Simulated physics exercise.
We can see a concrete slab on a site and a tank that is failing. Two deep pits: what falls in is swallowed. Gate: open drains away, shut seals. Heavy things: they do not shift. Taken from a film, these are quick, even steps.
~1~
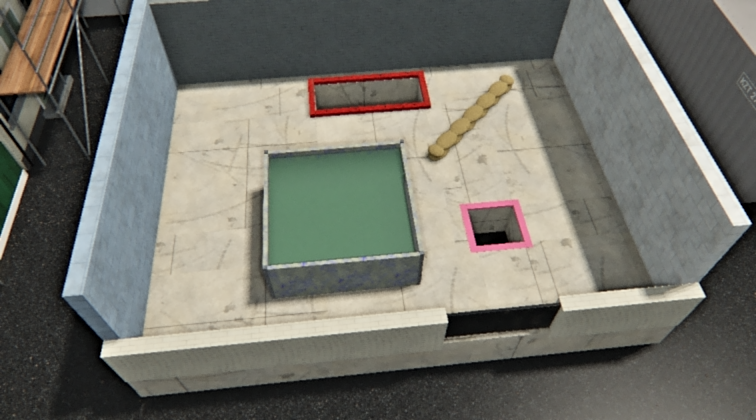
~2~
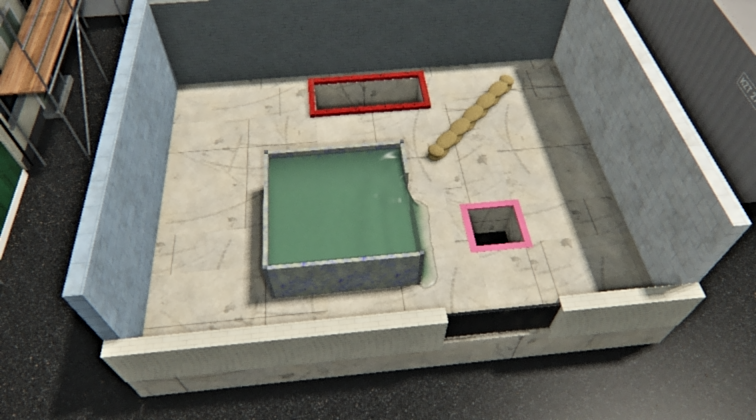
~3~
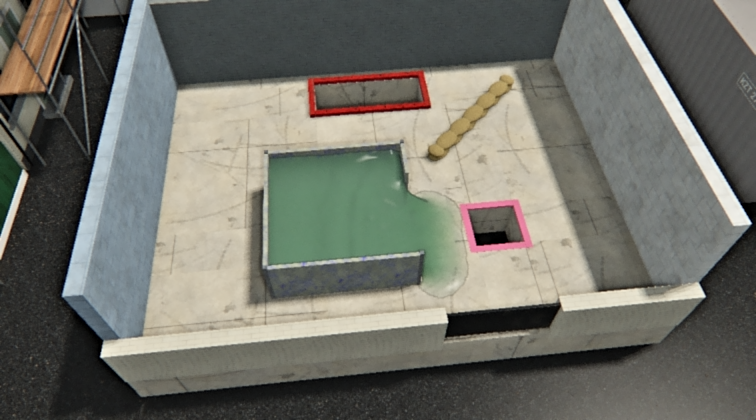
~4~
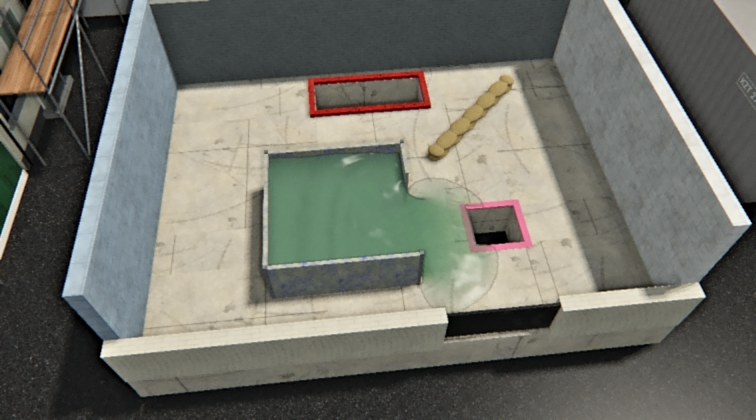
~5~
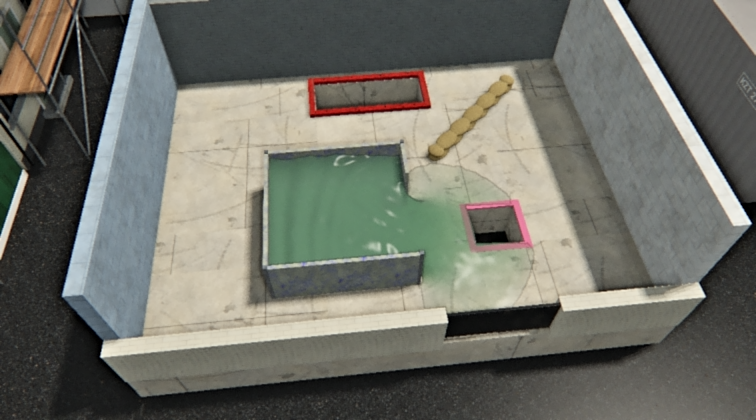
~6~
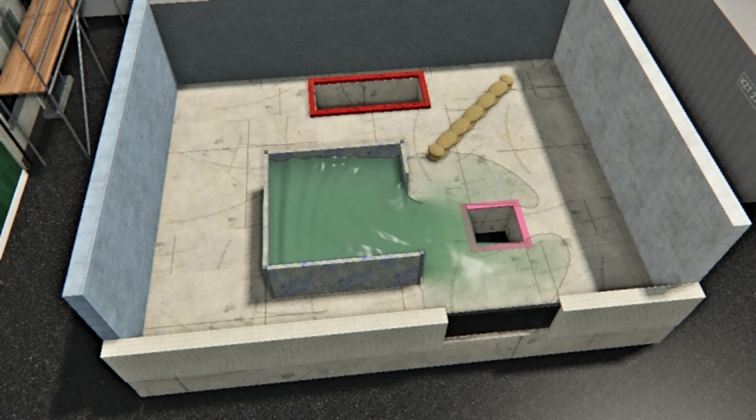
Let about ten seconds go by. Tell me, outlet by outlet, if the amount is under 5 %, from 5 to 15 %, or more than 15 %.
In the end the gate will receive a cut falling short of five per cent. The red pit will receive a cut falling short of five per cent. The pink pit will receive a cut exceeding fifteen per cent.
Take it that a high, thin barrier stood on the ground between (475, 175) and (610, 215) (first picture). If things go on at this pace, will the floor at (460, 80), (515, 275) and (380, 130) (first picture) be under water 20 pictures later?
In the order you listed them: Unsoaked, soaked, unsoaked.
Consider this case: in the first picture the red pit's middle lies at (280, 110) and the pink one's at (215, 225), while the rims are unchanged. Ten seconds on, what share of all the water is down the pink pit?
So the pink pit ends up with 2 in a hundred.
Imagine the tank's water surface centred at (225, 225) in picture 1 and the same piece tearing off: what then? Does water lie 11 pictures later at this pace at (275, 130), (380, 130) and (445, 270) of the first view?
In order: Unflooded, then unflooded, then inundated.
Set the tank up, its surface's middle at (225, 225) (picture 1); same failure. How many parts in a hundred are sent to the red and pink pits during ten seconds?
Shares - red: 4 in a hundred; pink: 30 in a hundred.
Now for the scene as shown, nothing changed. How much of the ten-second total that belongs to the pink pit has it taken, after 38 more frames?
Close to 85 percent.
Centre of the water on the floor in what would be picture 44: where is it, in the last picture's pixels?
My pick is pixel (469, 184).
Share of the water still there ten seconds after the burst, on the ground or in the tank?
Near 54 in a hundred.
A moment on, water covers 30 % of the floor; the gate 0 %, the red pit 0 %, the pink pit 12 %.
Next, water covers 35 % of the floor; the gate 0 %, the red pit 0 %, the pink pit 21 %.
Then, water covers 40 % of the floor; the gate 0 %, the red pit 0 %, the pink pit 29 %.
Later, water covers 55 % of the floor; the gate 0 %, the red pit 0 %, the pink pit 37 %.
In the end, water covers 75 % of the floor; the gate 0 %, the red pit 1 %, the pink pit 45 %.
